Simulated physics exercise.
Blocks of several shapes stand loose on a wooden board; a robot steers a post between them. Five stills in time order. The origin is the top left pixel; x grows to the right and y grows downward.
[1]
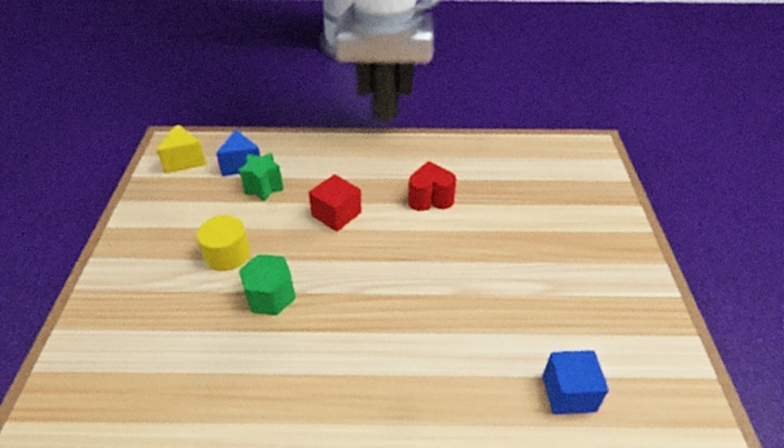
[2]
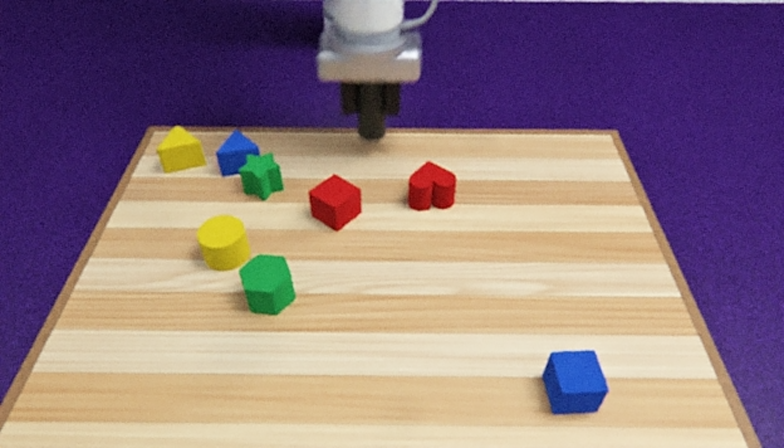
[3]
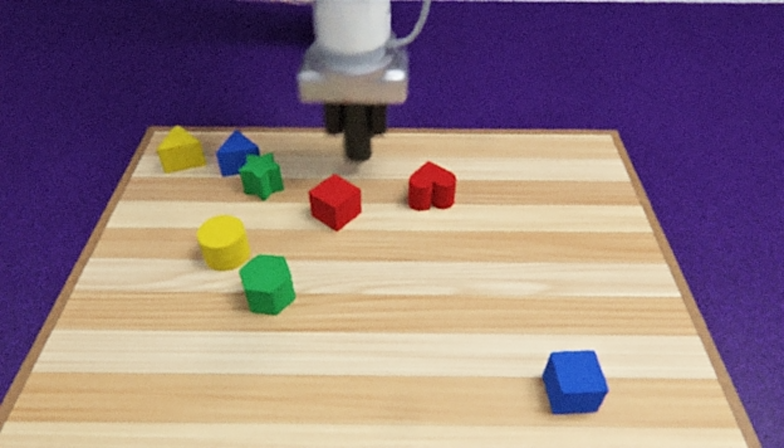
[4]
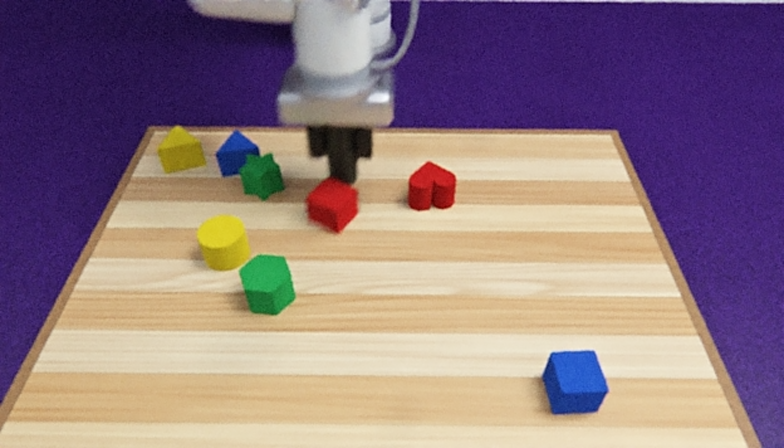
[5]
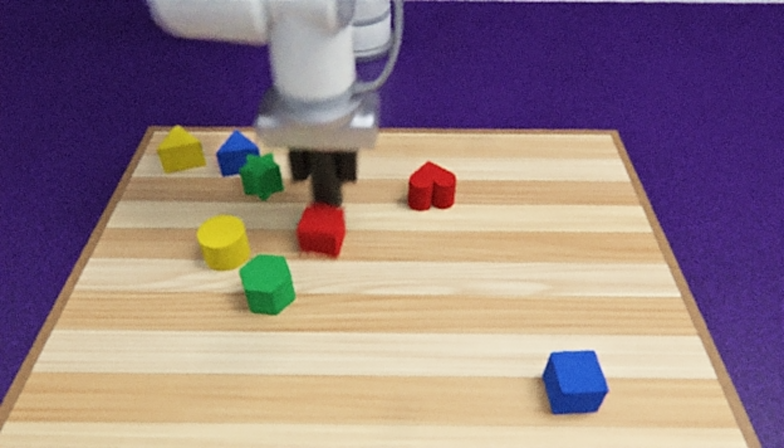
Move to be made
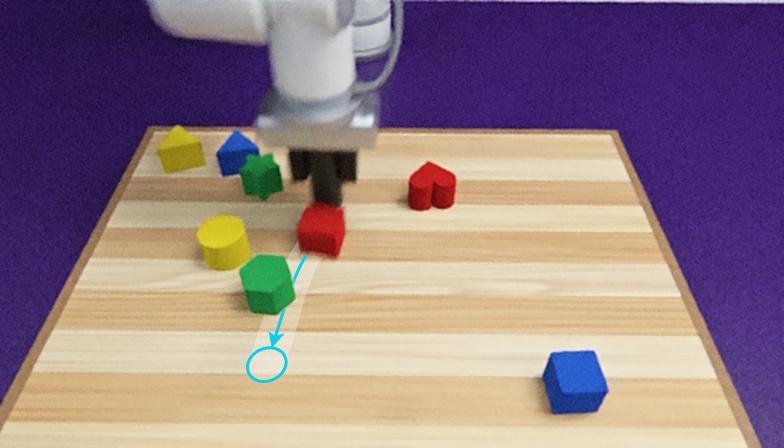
A robot arm moves toward the red cube and pushes it down and slightly left.
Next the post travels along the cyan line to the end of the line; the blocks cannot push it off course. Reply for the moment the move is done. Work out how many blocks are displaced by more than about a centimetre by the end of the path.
Two blocks move.
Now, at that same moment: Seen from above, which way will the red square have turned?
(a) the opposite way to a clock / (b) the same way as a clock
The answer is a.
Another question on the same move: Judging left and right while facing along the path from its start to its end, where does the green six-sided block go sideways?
Side: Right.
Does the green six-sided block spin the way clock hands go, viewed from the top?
I'd say yes.
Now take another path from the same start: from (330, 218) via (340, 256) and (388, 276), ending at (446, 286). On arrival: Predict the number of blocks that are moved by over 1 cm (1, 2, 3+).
Once the path ends, one block will have shifted.
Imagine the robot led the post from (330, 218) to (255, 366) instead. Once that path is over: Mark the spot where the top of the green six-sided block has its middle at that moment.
The centre of its top will be at (218, 311).
The drawn path runs from (330, 218) via (294, 281), ending at (267, 364).
On the path given first. One third of the way, post (301, 241); red square (309, 261), turned 30° anticlockwise.
Two thirds of the way, post (281, 291); green six-sided block (236, 300), turned 45° clockwise; red square (316, 297), turned 90° anticlockwise.
At the end, post (262, 348); yellow circle not moved; green six-sided block (223, 316), turned 95° clockwise; red square (317, 305), turned 110° anticlockwise.
